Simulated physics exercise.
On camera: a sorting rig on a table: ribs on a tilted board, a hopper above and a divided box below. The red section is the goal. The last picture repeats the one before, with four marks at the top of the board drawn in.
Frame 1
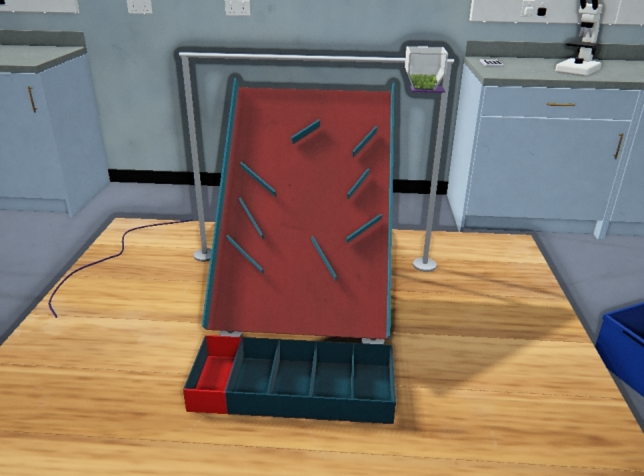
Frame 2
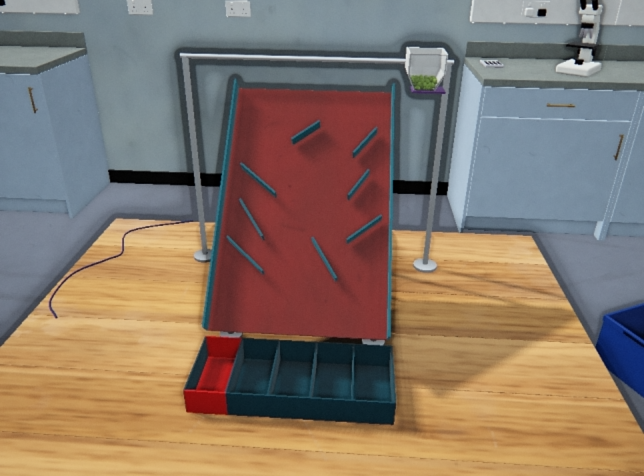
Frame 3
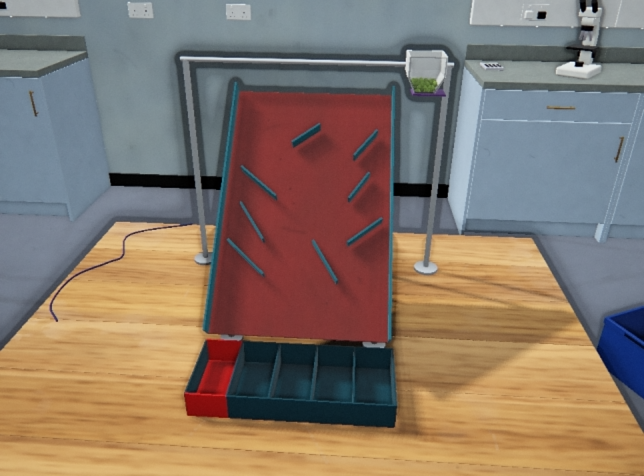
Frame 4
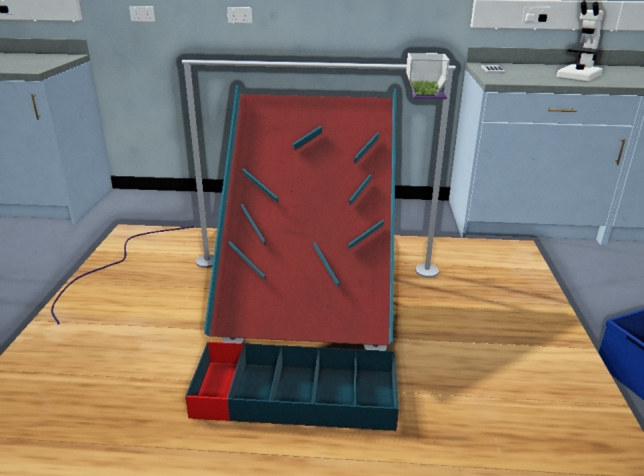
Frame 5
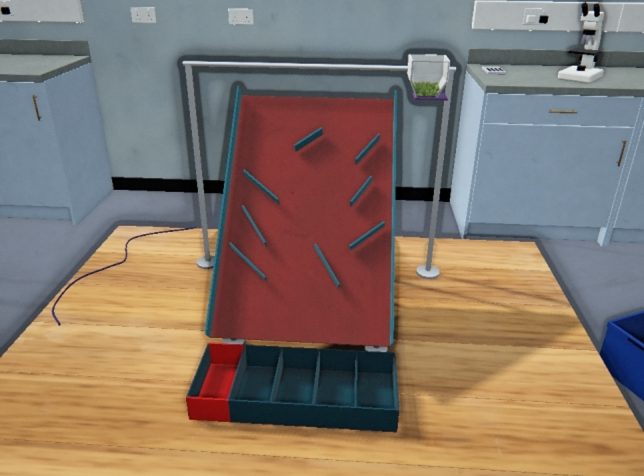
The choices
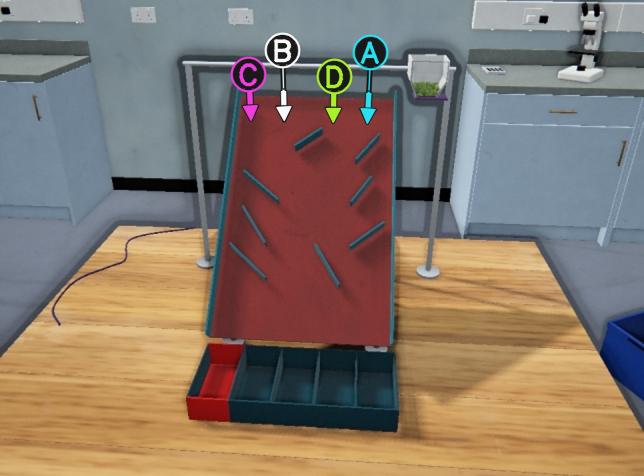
Nothing moves but a slight drift of the view over a red sloping board with teal ribs above a divided box.
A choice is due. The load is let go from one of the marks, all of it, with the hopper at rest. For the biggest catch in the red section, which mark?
Take C.
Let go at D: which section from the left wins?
The fifth.
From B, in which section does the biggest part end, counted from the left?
It is the third one.
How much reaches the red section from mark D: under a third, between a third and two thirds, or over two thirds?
Mark D gives under a third.
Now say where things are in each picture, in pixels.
The first frame shows hopper at (424, 81), dried peas, door shut.
The second frame shows ribs (292, 139) to (320, 121), (353, 152) to (377, 127), (241, 163) to (275, 192).
The third frame shows ribs (349, 198) to (369, 172), (240, 201) to (263, 239), (348, 242) to (382, 218).
The fourth frame shows ribs (229, 242) to (264, 276), (314, 243) to (338, 283).
The fifth frame shows red section at (208, 408), number 1 of 5 from the left.
On the marked copy, mark A meets the board at (367, 118); mark B meets the board at (284, 115); mark C meets the board at (250, 115); mark D meets the board at (333, 117).
With A, a stray few in the red section, nearly all in other sections, a small part outside the box.
With B, none in the red section, most in other sections, a small part outside the box.
With C, about a third in the red section, about half in other sections, a small part outside the box.
With D, a stray few in the red section, most in other sections, a small part outside the box.
